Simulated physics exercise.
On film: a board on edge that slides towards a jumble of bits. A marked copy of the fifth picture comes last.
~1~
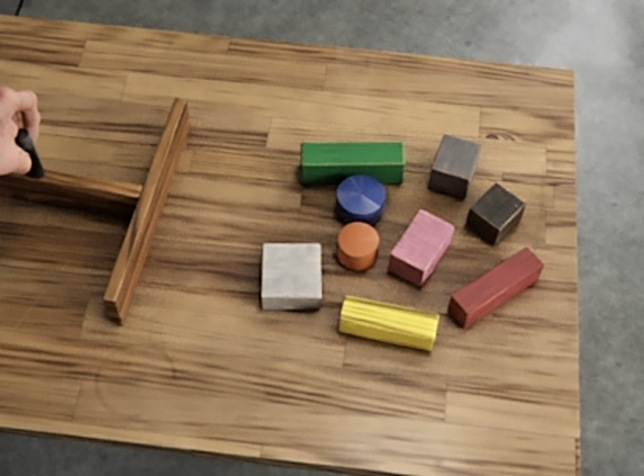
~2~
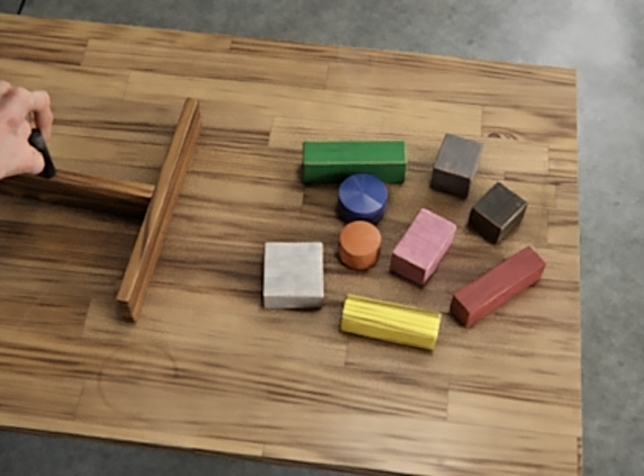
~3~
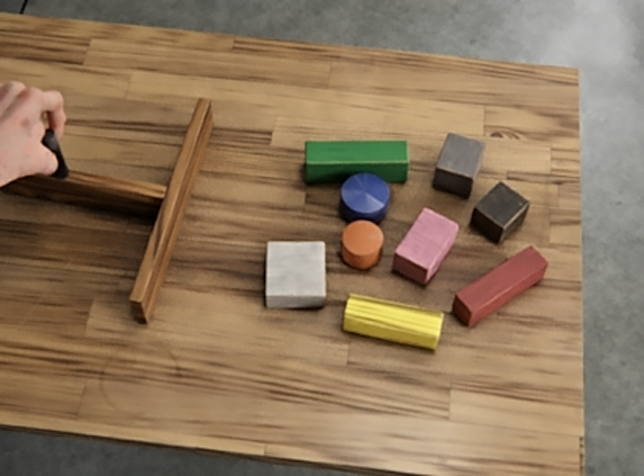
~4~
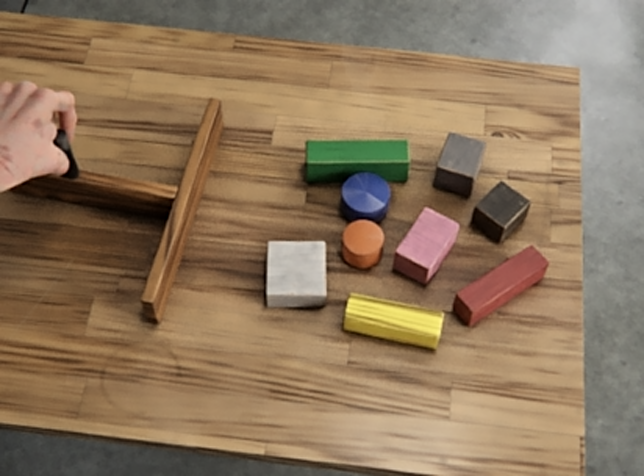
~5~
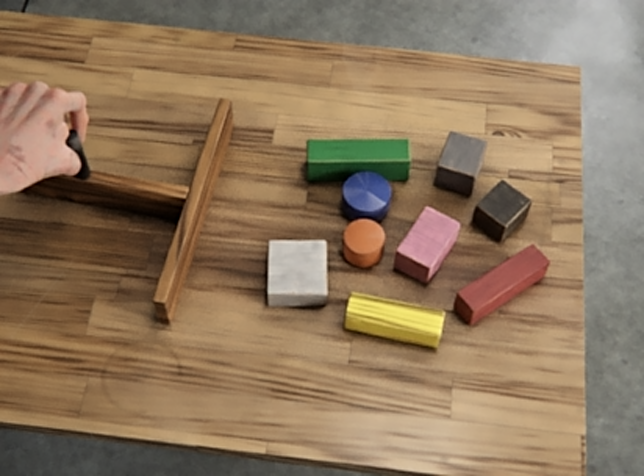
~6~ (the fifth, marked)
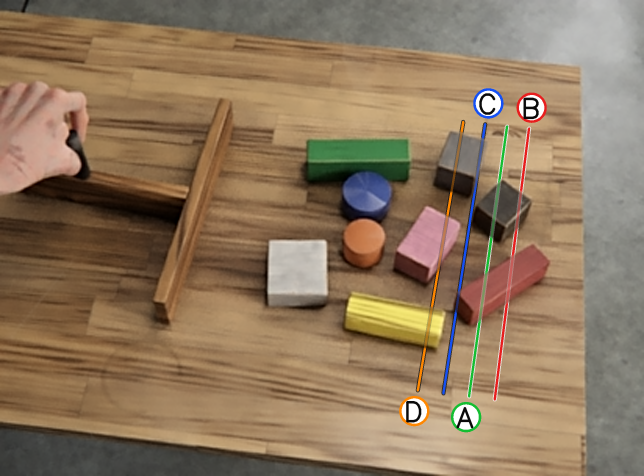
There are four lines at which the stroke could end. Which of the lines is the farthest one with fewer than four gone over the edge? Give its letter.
It should halt at B.
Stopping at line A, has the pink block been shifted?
Yes.
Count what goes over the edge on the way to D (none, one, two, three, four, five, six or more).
In all, none.
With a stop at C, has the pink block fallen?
No.
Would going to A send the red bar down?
No.
On the marked copy, A at (490, 251); B at (513, 253); C at (466, 248); D at (442, 246).
Following B. Soon after the start, board (308, 206); yellow stick (401, 322); white block (331, 282).
Later, board (425, 218); black block (541, 228); yellow stick (520, 349).
In the end, board (515, 228); red bar over the edge; black block over the edge; three fallen.
As for the rest, A is within the limit but short; C is within the limit but short; D is within the limit but short.
